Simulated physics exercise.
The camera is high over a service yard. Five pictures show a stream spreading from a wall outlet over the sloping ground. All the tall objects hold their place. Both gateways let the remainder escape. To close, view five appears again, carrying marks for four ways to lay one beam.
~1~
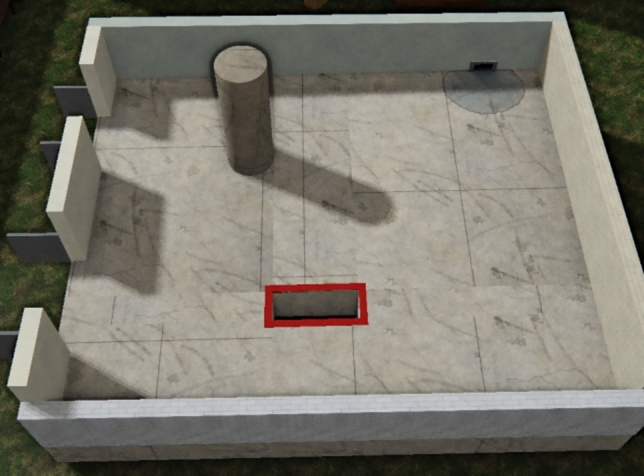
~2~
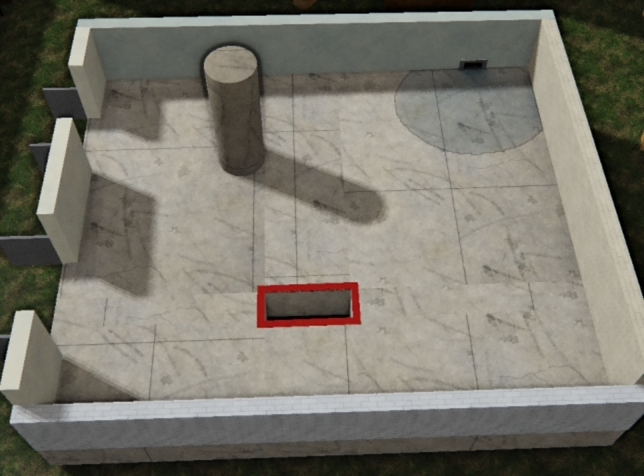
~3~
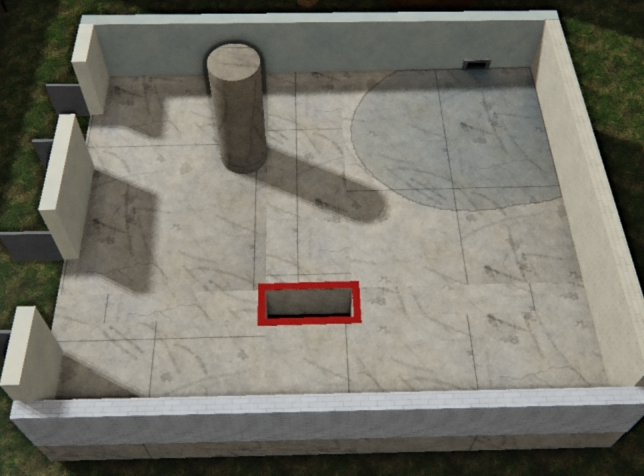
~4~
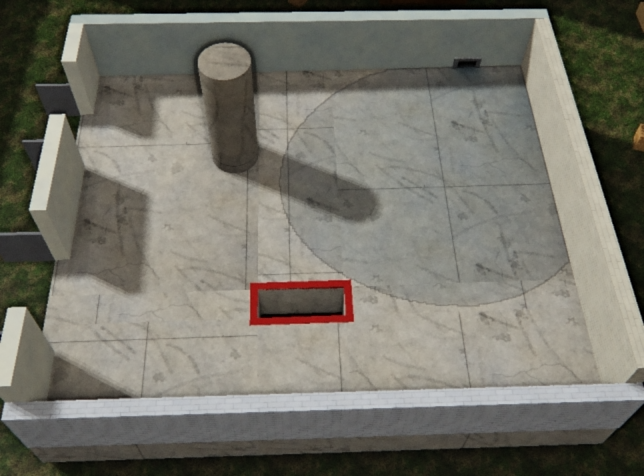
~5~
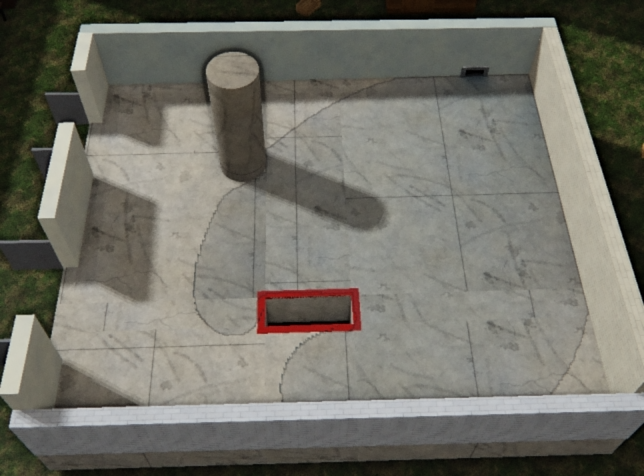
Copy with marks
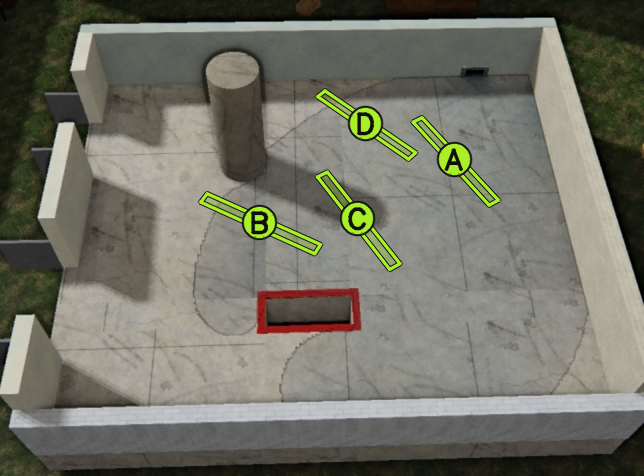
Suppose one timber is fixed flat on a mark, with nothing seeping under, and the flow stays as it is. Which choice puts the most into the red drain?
Best: B.
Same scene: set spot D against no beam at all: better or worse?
Worse.
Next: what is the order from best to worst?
Best to worst: B, D, A, C.
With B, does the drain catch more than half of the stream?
No.
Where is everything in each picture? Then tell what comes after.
In the first frame, outfall at (483, 66); red drain at (316, 305); open gate at (79, 305); open gate at (106, 142); front seen at (468, 106), 2 % of the ground wet; red drain still dry.
In the second frame, front seen at (446, 145), 9 % of the ground wet; red drain still dry.
In the third frame, front seen at (406, 193), 18 % of the ground wet; red drain still dry.
In the fourth frame, front seen at (354, 276), 36 % of the ground wet; red drain still dry.
In the fifth frame, front seen at (302, 376), 56 % of the ground wet; red drain taking water.
On the marked copy, A from (417, 119) to (493, 202); B from (203, 197) to (317, 249); C from (322, 174) to (394, 266); D from (321, 93) to (412, 155).
Choosing A, about 9 % of the stream goes into the red drain, about 87 % out by the gates.
Choosing B, about 36 % of the stream goes into the red drain, about 60 % out by the gates.
Choosing C, about 6 % of the stream goes into the red drain, about 90 % out by the gates.
Choosing D, about 22 % of the stream goes into the red drain, about 72 % out by the gates.
